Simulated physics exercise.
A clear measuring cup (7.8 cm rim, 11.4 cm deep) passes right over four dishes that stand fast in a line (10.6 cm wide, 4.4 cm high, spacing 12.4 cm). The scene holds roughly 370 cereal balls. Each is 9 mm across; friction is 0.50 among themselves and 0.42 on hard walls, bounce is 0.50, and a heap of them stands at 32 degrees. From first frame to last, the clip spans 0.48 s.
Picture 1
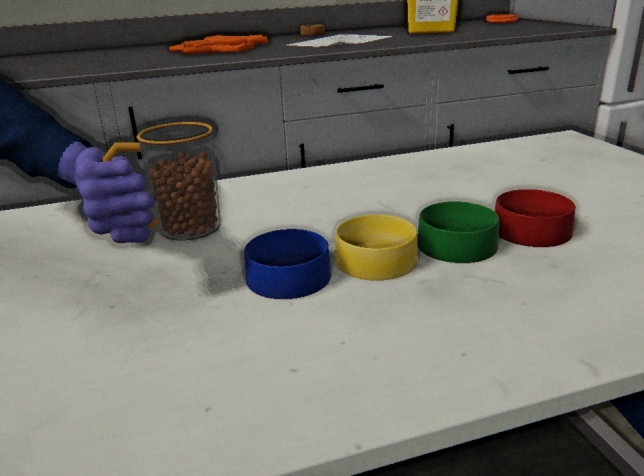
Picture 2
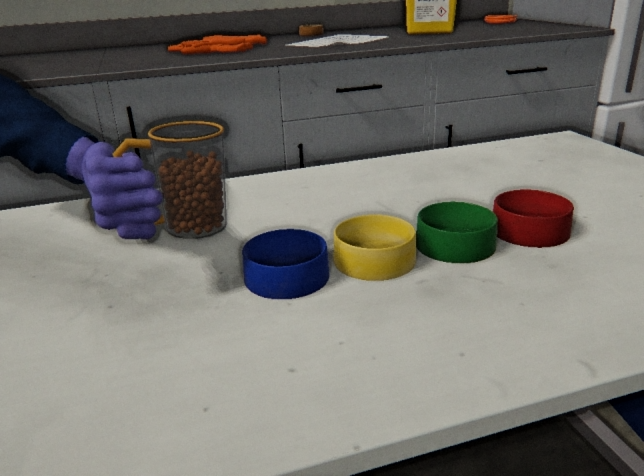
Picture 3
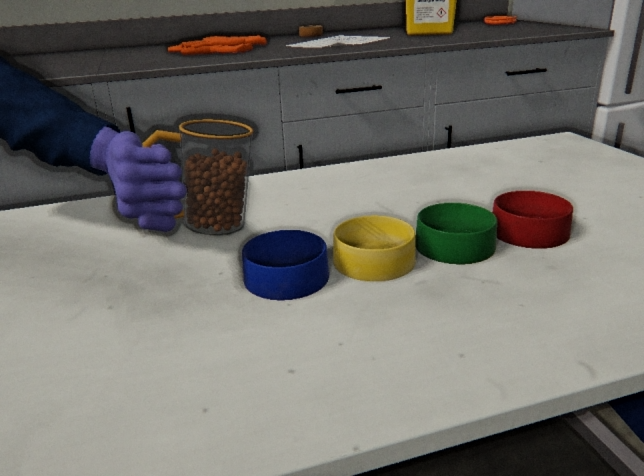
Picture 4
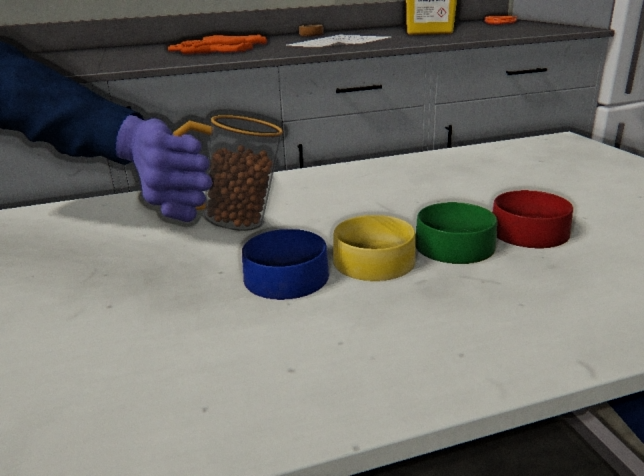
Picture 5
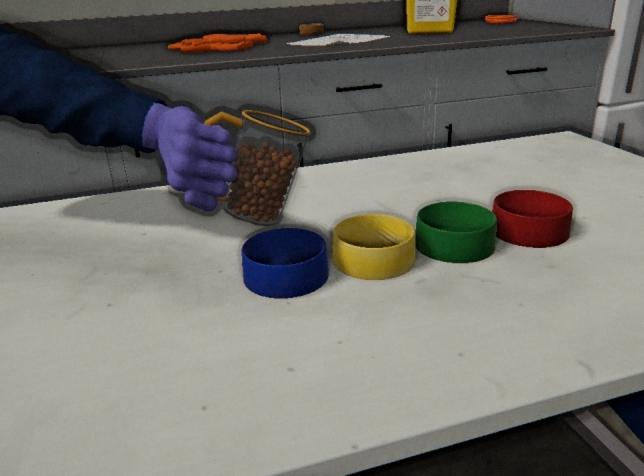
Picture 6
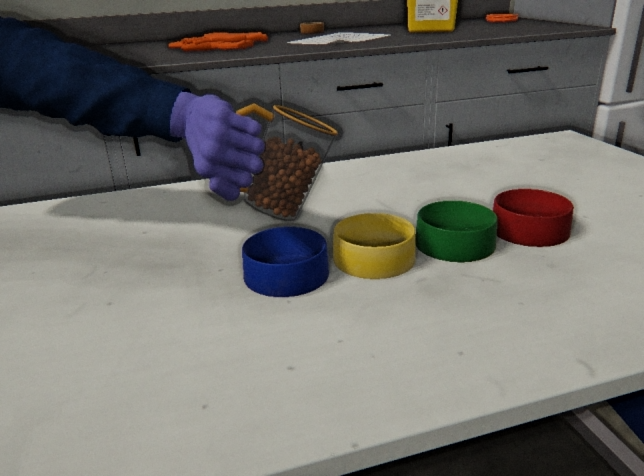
In the video, a purple-gloved hand holds a clear measuring cup of brown cereal balls at the left of a white table, then moves it right while gradually tilting it rightward above blue, yellow, green and red dishes that stay still.
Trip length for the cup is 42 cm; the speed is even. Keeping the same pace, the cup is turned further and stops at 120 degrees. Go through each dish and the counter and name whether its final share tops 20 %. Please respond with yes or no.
Red yes, blue no, green no, yellow no, counter no.
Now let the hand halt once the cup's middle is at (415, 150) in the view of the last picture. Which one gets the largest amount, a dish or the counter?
Result: Biggest portion at green.
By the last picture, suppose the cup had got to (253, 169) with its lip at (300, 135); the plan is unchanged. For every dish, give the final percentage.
Dish by dish: Red 80 per cent, blue 0 per cent, green 10 per cent, yellow 0 per cent.
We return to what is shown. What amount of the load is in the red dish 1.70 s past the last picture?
Share at that time: Approx. 80 per cent.
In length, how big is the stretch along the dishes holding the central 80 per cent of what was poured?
It covers some 6 centimetres of the row.
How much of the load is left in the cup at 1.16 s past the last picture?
Around 90 percent.
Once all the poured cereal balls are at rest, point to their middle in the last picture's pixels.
Roughly pixel (534, 214).
Then, 0.69 s after the last picture, tilt 70 degrees; cup holds 100 %.
Then, 1.16 s after the last picture, tilt 99 degrees; cup holds 90 %, red 5 %.
Then, 1.70 s after the last picture, tilt 120 degrees; cup holds 20 %, red 80 %.
In the end, red 100 %, blue 0 %, green 0 %, yellow 0 %, counter 0 %.
